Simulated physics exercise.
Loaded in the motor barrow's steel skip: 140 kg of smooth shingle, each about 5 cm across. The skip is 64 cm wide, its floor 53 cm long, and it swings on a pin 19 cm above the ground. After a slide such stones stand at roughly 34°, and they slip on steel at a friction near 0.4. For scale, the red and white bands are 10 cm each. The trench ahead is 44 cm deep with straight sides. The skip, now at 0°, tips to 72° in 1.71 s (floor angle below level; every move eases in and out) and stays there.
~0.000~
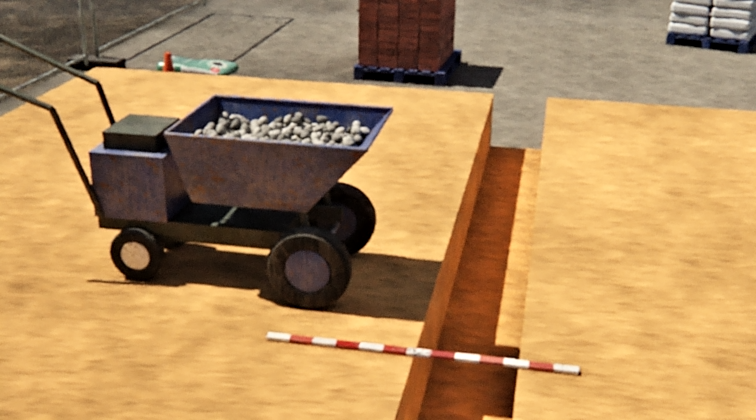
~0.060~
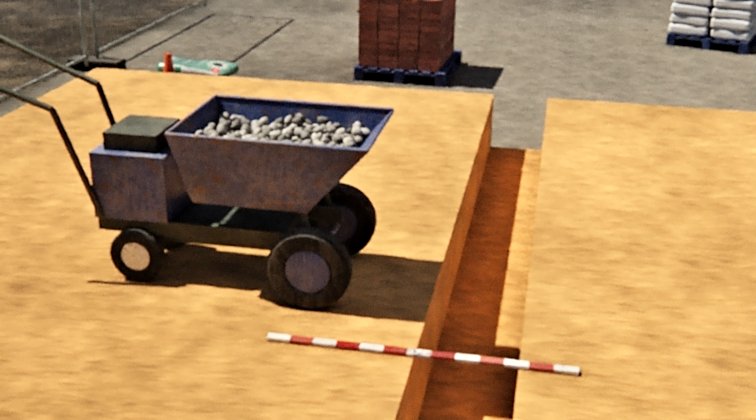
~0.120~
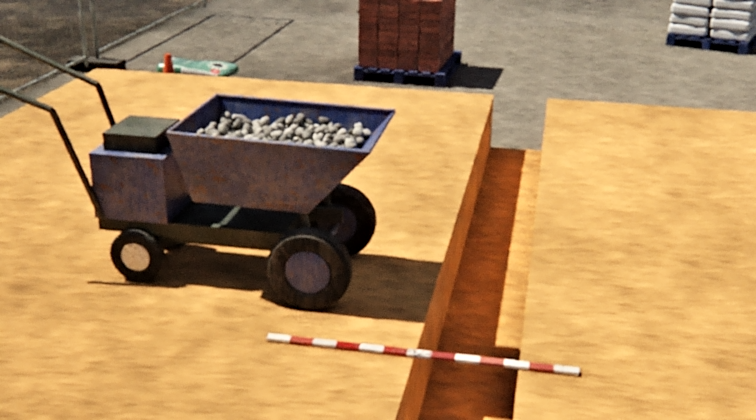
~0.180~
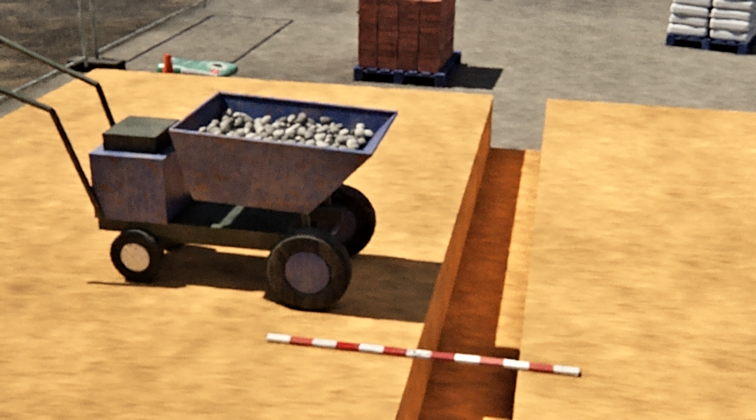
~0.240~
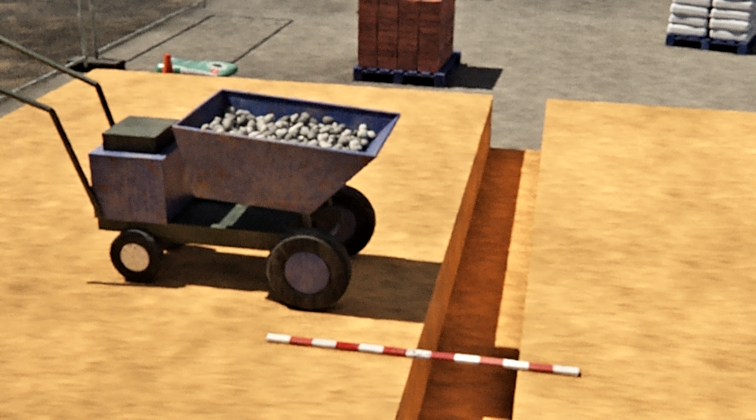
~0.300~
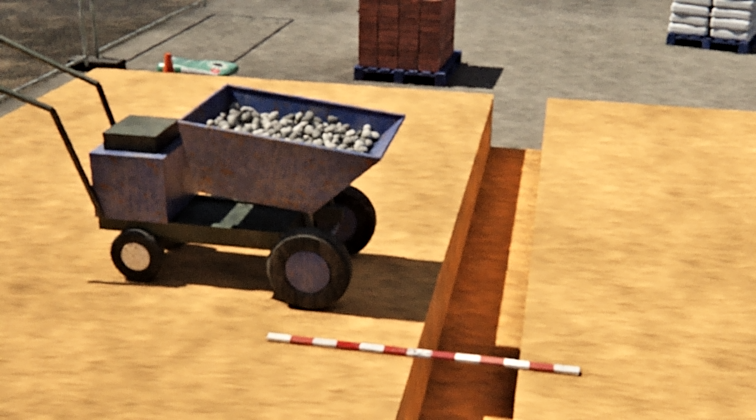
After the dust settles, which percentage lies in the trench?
Close to 94 in a hundred.
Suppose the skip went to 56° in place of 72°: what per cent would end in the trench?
Then about 75 per cent.
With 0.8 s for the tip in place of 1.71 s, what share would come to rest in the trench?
It would be near 85 per cent.
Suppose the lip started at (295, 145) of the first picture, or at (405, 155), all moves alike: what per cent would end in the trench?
First some 75, then 50 per cent.
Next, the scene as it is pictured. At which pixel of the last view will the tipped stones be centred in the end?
Their middle is at about (487, 363).
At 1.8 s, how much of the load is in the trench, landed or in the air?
Some 60 per cent.
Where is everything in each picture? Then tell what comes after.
Lip at (367, 150), floor tilted 0°, highest stones at (263, 125), in the first picture.
The skip is at 0°, its lip at (368, 151); the top of the load is at (264, 125); the stones move at 0.1 m/s on average, in the second picture.
Lip at (369, 153), floor tilted 1°, highest stones at (265, 125); the stones move at 0.1 m/s on average, in the third picture.
Lip at (372, 154), floor tilted 2°, highest stones at (258, 124); the stones move at 0.2 m/s on average, in the fourth picture.
Lip at (376, 157), floor tilted 4°, highest stones at (240, 122); the stones move at 0.3 m/s on average, in the fifth picture.
Lip at (381, 159), floor tilted 6°, highest stones at (237, 119); the stones move at 0.3 m/s on average, in the sixth picture.
After 1.3 s the floor is at 61°; 99 % in the skip, 1 % in the trench; the foremost stones are at (471, 246).
After 1.8 s the floor is at 72°; 35 % in the skip, 60 % in the trench, 5 % past the trench; the foremost stones are at (604, 299).
After 2.2 s the floor is at 72°; 10 % in the skip, 84 % in the trench, 6 % past the trench; the foremost stones are at (656, 295).
After 4.1 s the floor is at 72°; 0 % in the skip, 94 % in the trench, 6 % past the trench; the foremost stones are at (674, 300).
